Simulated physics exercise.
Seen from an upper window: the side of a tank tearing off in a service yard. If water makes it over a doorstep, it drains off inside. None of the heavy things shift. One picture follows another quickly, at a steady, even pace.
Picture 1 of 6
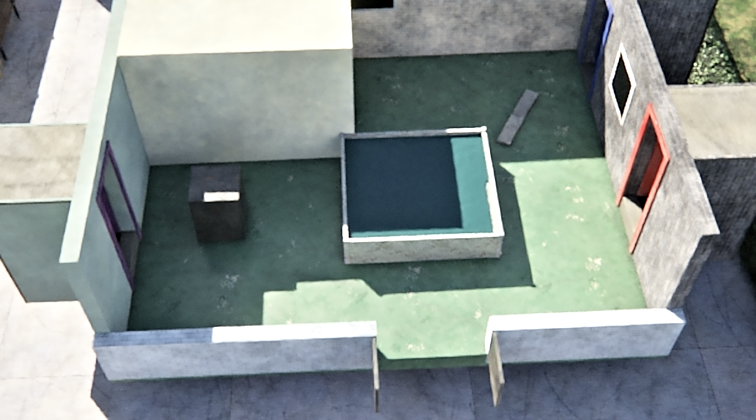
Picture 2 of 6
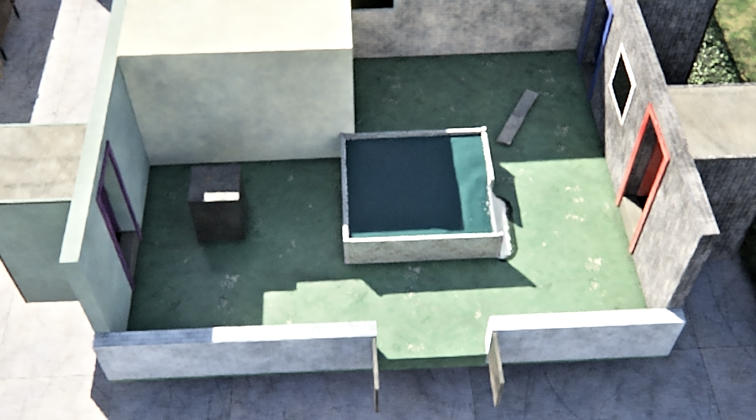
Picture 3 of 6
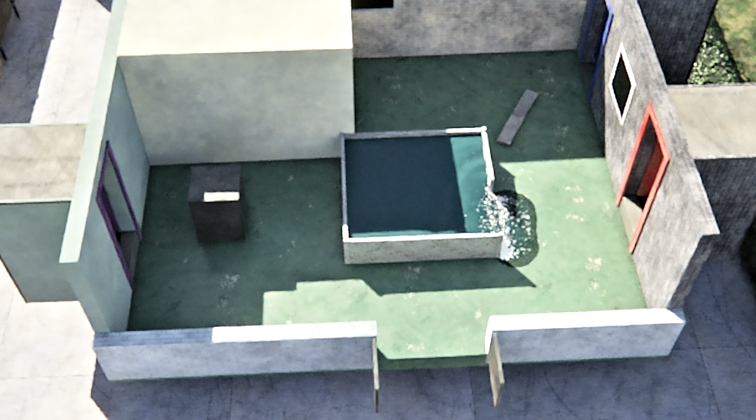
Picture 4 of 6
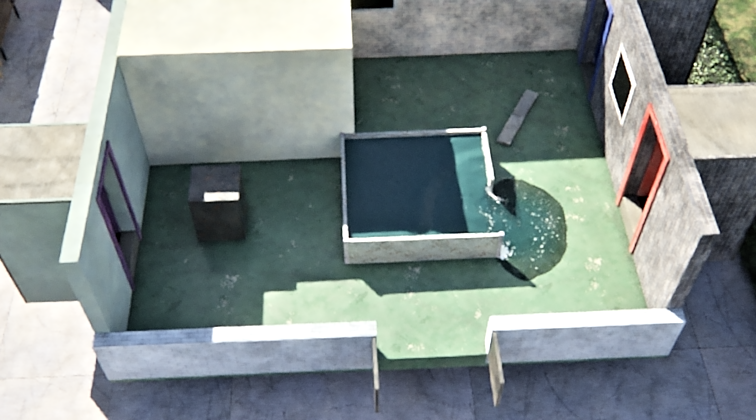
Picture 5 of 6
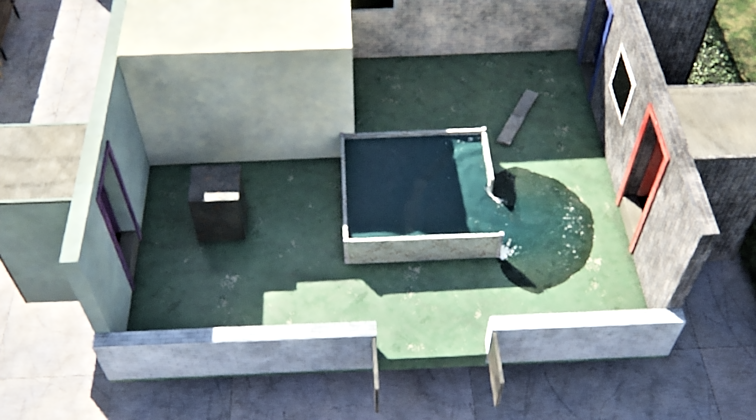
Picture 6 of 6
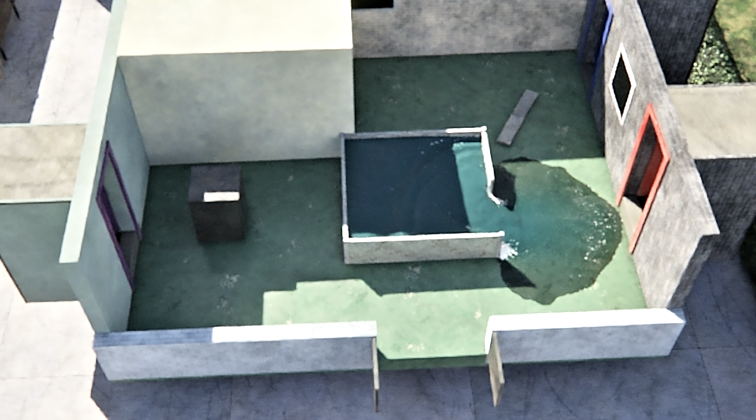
Water bursting through the right side of a raised tank and spreading across the green floor of a walled yard.
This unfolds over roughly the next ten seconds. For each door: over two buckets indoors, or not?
One by one: The blue door will let through over two buckets. The purple door will let through no more than two buckets. The red door will let through no more than two buckets.
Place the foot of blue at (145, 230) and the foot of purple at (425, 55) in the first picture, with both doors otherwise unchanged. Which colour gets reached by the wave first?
Answer: The door marked red.
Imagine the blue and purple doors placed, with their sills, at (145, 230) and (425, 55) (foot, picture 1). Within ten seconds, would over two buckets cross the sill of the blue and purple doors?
My take: The blue door stays inside the limit while the purple door stays inside the limit.
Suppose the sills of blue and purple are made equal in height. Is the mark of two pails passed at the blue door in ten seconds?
After the swap, the blue door falls short.
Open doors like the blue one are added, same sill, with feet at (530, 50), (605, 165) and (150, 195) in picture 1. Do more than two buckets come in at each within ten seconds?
Outcome by door - past the limit, past the limit, within the limit.
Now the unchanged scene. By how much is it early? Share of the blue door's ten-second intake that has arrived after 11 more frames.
About 0 per cent.
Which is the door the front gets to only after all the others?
I'd go with the purple one.
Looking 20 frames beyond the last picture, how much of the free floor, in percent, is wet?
Roughly 35 percent, I reckon.
A moment on, water covers 15 % of the floor; the blue door not reached, the purple door not reached, the red door wet at the sill, nothing in.
Next, water covers 20 % of the floor; the blue door wet at the sill, nothing in, the purple door not reached, the red door wet at the sill, nothing in.
Then, water covers 35 % of the floor; the blue door wet at the sill, nothing in, the purple door not reached, the red door wet at the sill, nothing in.
Later, water covers 75 % of the floor; the blue door under two buckets in, the purple door not reached, the red door wet at the sill, nothing in.
In the end, water covers 90 % of the floor; the blue door over two buckets in, the purple door wet at the sill, nothing in, the red door wet at the sill, nothing in.
